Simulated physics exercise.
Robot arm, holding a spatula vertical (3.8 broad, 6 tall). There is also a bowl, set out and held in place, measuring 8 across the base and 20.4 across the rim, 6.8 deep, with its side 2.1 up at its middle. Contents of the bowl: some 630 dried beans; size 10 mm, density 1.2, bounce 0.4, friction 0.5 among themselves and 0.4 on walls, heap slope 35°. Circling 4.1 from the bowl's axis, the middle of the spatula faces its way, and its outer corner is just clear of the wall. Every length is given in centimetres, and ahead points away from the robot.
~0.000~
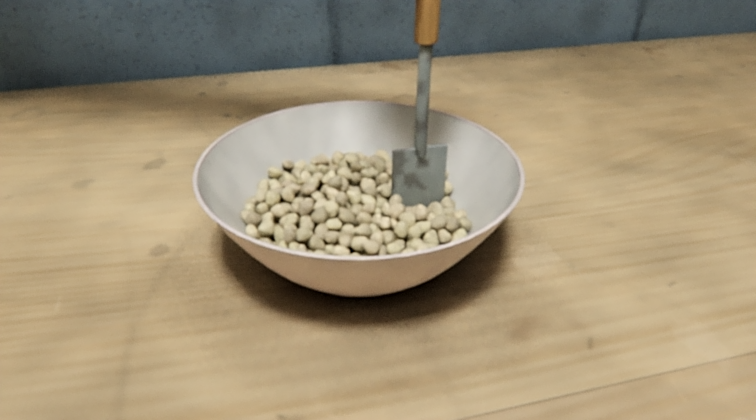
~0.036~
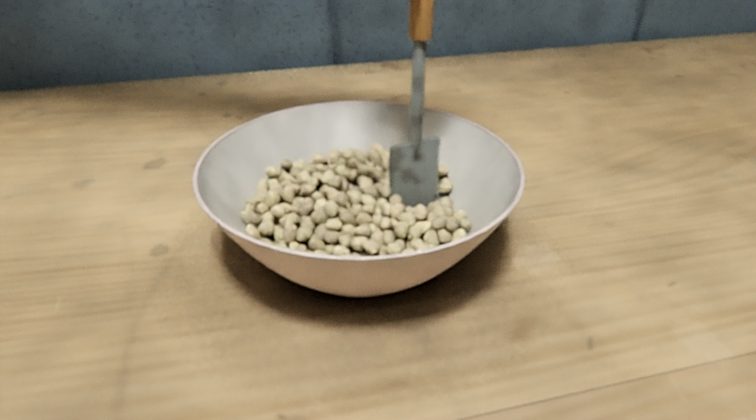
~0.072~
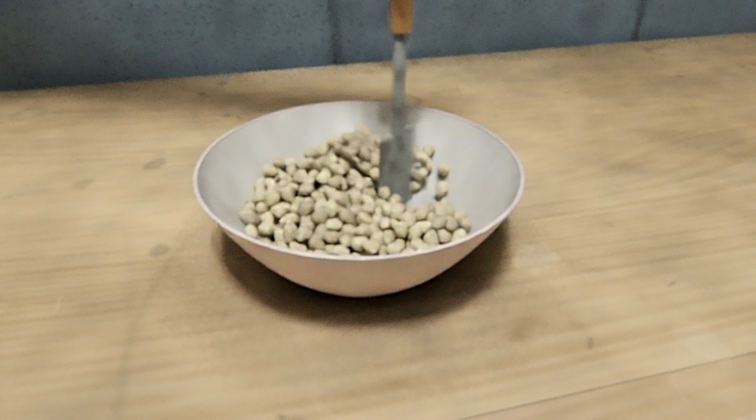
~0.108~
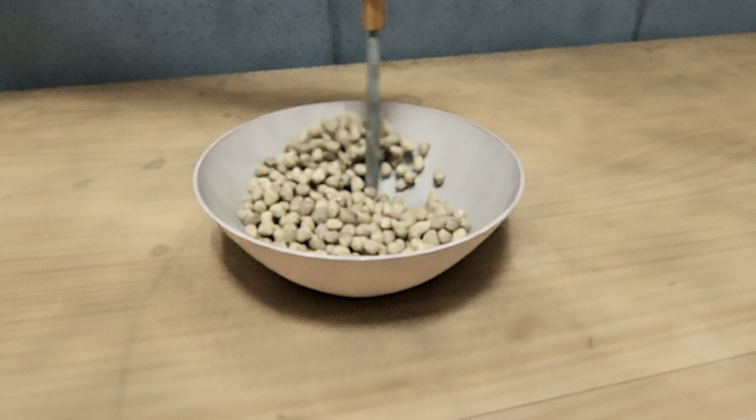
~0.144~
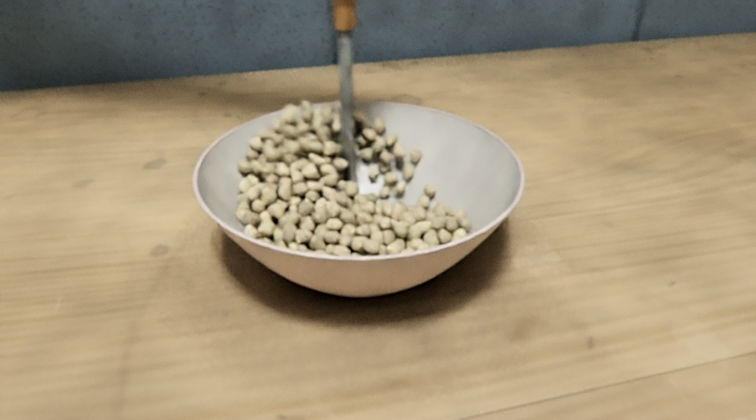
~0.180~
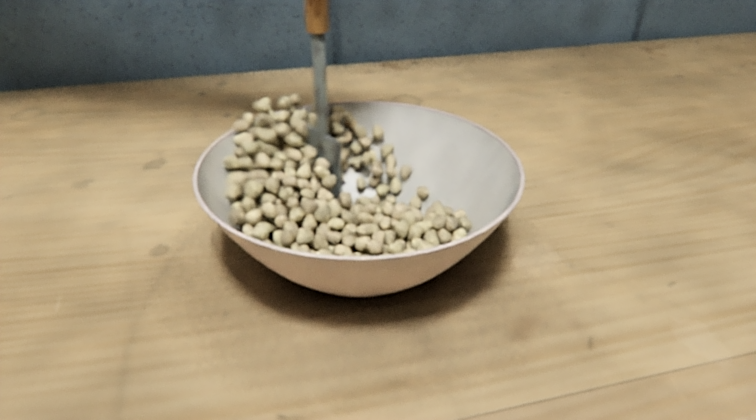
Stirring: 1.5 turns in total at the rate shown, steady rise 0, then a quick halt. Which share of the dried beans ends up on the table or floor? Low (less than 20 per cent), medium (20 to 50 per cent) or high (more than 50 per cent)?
The share is low, less than 20 per cent.
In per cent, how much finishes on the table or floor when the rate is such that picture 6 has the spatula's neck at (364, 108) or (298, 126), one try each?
Near 0 per cent for the first, near 25 per cent for the second.
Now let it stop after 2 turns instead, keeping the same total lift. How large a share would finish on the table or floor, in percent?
I'd reckon near 15 per cent.
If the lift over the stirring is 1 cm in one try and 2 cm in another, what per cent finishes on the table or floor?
Near 10 in a hundred, then near 10 in a hundred.
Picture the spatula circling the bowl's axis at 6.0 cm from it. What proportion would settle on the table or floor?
It would be close to 15 per cent then.
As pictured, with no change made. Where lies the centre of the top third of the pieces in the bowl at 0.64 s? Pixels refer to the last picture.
I'd say about (333, 150).
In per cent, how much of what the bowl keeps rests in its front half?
55 %.
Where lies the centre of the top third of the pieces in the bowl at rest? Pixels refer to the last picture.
About (304, 226).
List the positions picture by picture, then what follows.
In the first frame, the spatula neck at (422, 127), 0° round; upper third of the load around (346, 206), from x 250 to 465, top at y 155; 628 in the bowl.
In the second frame, the spatula neck at (416, 122), 12° round; upper third of the load around (347, 202), from x 250 to 465, top at y 150.
In the third frame, the spatula neck at (398, 113), 37° round; upper third of the load around (345, 191), from x 250 to 465, top at y 130.
In the fourth frame, the spatula neck at (373, 108), 63° round; upper third of the load around (333, 177), from x 245 to 465, top at y 115.
In the fifth frame, the spatula neck at (346, 108), 89° round; upper third of the load around (312, 167), from x 245 to 465, top at y 110.
In the sixth frame, the spatula neck at (321, 113), 115° round; upper third of the load around (288, 168), from x 230 to 465, top at y 100; 628 in the bowl.
After 0.41 s, 279° round, highest piece 9 above the table; 601 in the bowl, 14 on the table or floor, 13 in flight or on the tool.
After 0.64 s, 83° round, highest piece 9 above the table; 587 in the bowl, 39 on the table or floor, 2 in flight or on the tool.
After 0.95 s, 180° round, highest piece 8 above the table; 568 in the bowl, 60 on the table or floor.
After 1.65 s, 180° round, highest piece 8 above the table; 568 in the bowl, 60 on the table or floor.
In the end, 568 in the bowl, 60 on the table or floor. That is 10 % on the table or floor.
